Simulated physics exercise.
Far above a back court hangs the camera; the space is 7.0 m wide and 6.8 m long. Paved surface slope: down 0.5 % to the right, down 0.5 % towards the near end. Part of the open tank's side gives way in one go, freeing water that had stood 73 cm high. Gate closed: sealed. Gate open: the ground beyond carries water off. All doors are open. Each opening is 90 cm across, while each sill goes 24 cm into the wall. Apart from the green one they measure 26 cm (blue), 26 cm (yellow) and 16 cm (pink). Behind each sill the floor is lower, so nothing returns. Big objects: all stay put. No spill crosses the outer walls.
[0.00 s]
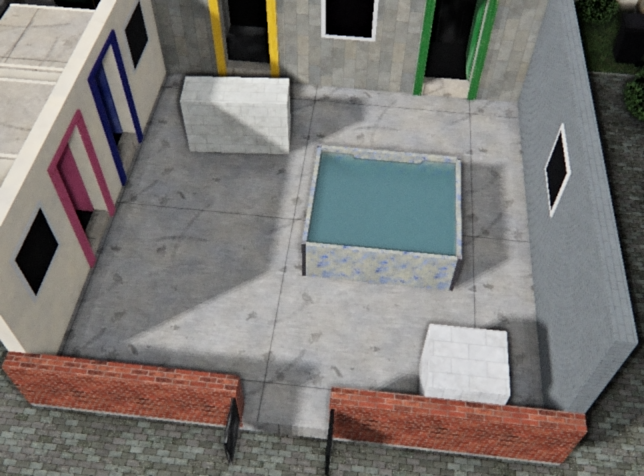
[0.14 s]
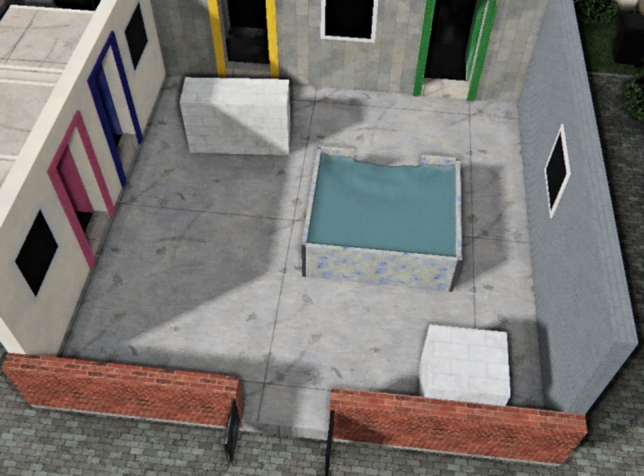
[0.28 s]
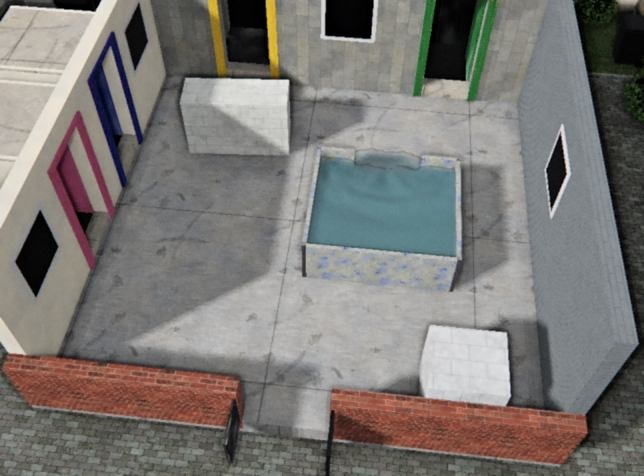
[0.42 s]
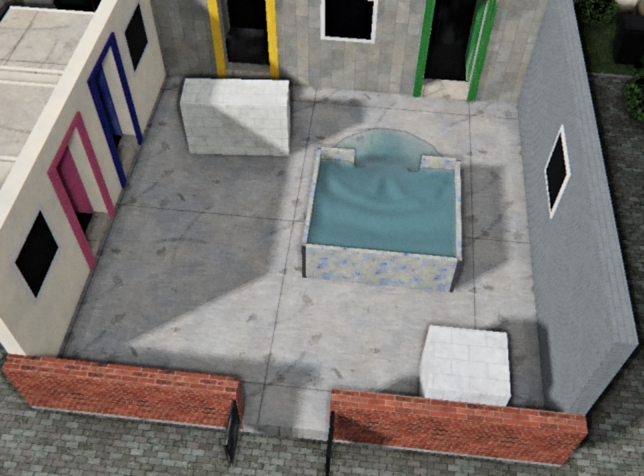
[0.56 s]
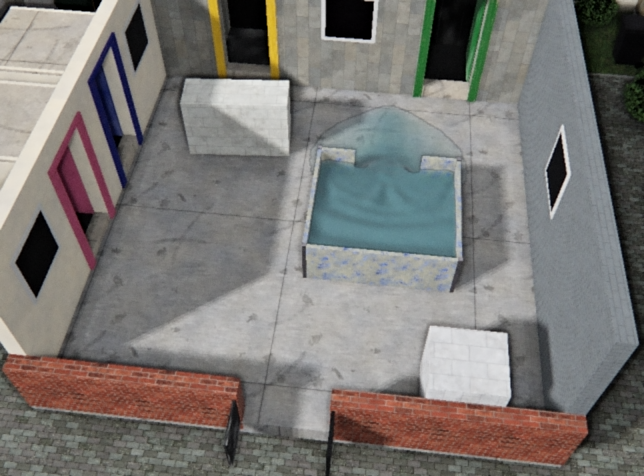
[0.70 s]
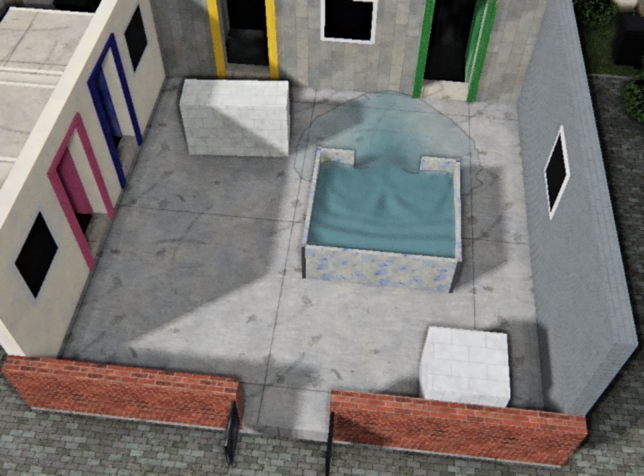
Water pours through a gap in the tank's far side and fans out across the paving.
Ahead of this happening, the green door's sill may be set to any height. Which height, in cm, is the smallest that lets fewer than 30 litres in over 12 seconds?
The smallest is roughly 23 cm.
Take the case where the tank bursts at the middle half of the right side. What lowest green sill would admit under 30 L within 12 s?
Close to 15 cm at the least.
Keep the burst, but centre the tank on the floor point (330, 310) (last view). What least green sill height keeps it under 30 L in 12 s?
A height near 15 cm.
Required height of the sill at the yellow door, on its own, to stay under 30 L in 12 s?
For the yellow door, about 8.5 cm.
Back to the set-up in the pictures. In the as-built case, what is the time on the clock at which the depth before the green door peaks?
The level tops out around 1.6 s.
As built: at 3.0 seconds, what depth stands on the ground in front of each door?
Depths in cm - blue: 0, yellow: 11, green: 22, pink: 0.
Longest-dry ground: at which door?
Answer: Pink.
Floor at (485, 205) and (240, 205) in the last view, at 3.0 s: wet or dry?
First soaked, then untouched.
After 1.4 s water covers 20 % of the floor, deepest (39 cm) near (383, 179); 31 cm at the green door, 1 litre in over its 25 cm sill.
After 3.0 s water covers 35 % of the floor, deepest (33 cm) near (510, 115); 22 cm at the green door, 19 litres in over its 25 cm sill.
After 12.0 s water covers 95 % of the floor, deepest (12 cm) near (536, 438); 8 cm at the green door, 20 litres in over its 25 cm sill.
At the green door as built, the water arrived by 0.9 s and peaked near 31 cm at 1.6 s.
Run again over the same 12 s with other heights there, 82 litres in over 18.5 cm, 6 litres over 29 cm. The limit of 30 litres is kept from about 23 cm up.
